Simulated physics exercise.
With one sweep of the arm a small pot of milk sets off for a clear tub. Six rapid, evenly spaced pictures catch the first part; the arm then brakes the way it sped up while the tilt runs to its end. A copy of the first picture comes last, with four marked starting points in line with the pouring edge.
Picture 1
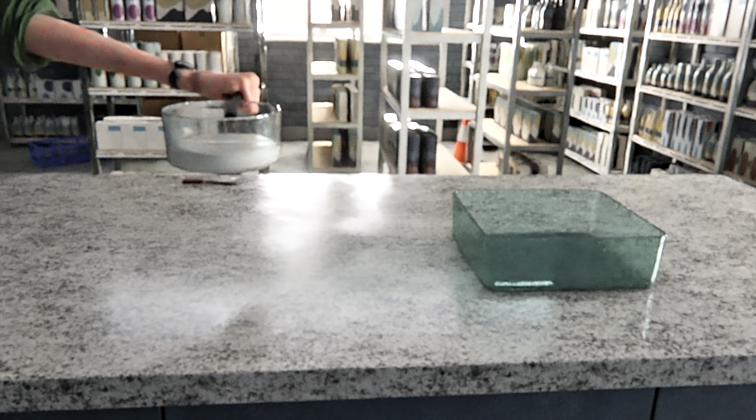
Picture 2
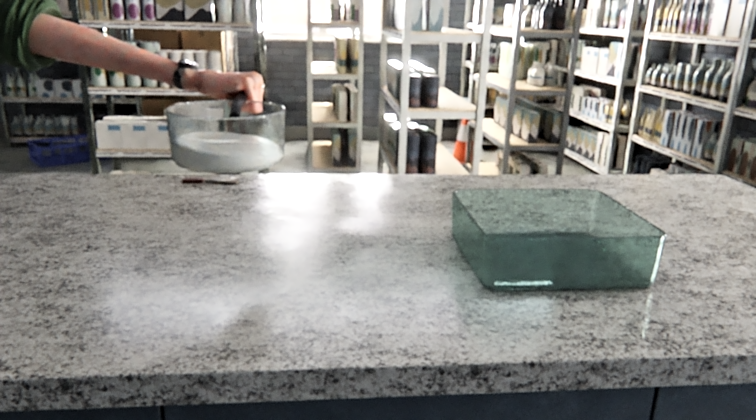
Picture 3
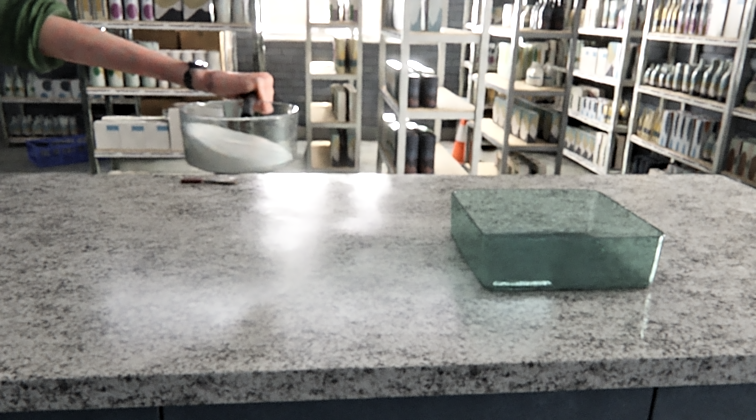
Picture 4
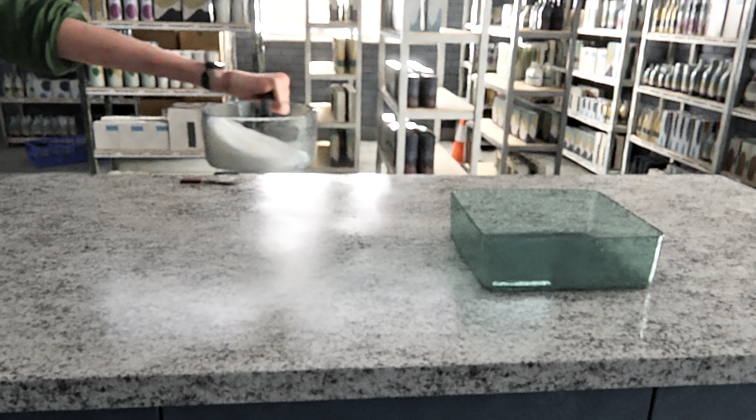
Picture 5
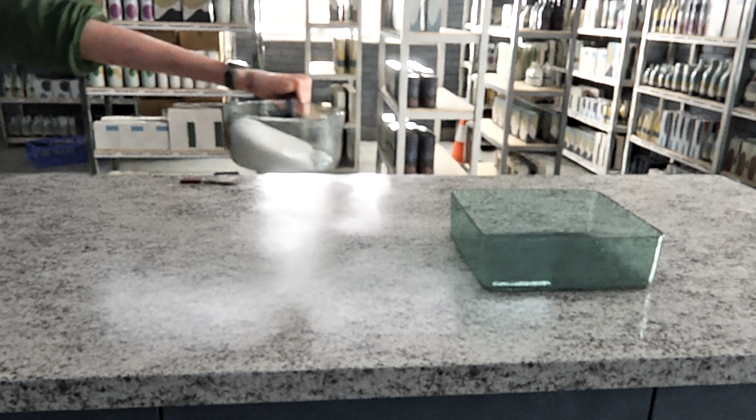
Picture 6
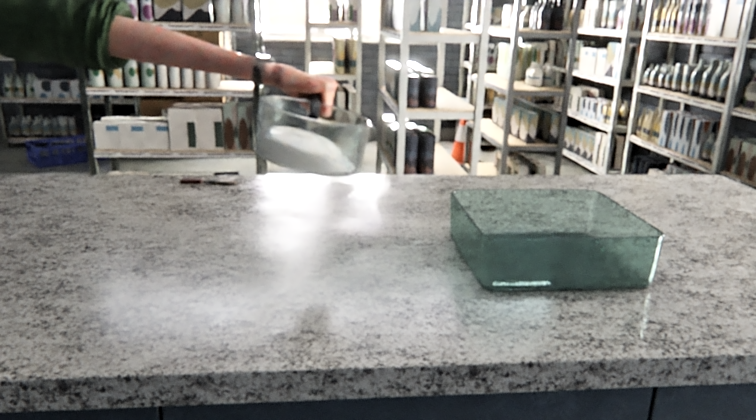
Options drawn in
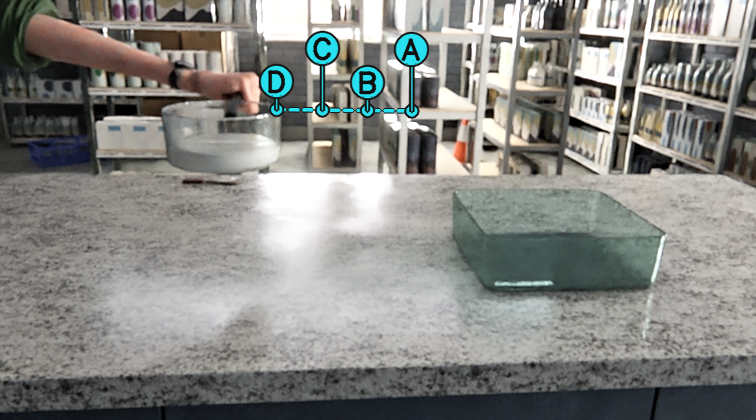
A hand at the end of a green-sleeved arm holds a clear round pot of white liquid above the far left of a speckled grey stone counter, seen from the front and slightly above. A greenish clear rectangular tub sits on the right, with stocked shelves behind. The arm carries the pot rightward, the liquid sloping inside, then tilts it slightly, while the view stays still.
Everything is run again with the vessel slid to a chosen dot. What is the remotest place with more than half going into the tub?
Use dot C.
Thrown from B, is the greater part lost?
No.
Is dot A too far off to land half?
No.
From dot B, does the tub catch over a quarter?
Yes, it does.
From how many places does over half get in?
Three of them.
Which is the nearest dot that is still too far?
It is D.
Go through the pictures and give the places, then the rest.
Upright, lip at (278, 109); tub from (481, 288) to (652, 284); nothing has left yet.
Upright, lip at (282, 109); nothing has left yet.
Upright, lip at (295, 109); nothing has left yet.
Upright, lip at (315, 109); nothing has left yet.
Tipped about 2°, lip at (341, 112); nothing has left yet.
Tipped about 12°, lip at (369, 121); nothing has left yet.
On the marked copy, A at (411, 111); B at (367, 110); C at (322, 110); D at (276, 109).
If A is chosen, about 77 % lands in the tub, 6 % falls short and 17 % goes beside or beyond.
If B is chosen, about 80 % lands in the tub, 11 % falls short and 9 % goes beside or beyond.
If C is chosen, about 65 % lands in the tub, 24 % falls short and 11 % goes beside or beyond.
If D is chosen, about 34 % lands in the tub, 60 % falls short and 6 % goes beside or beyond.
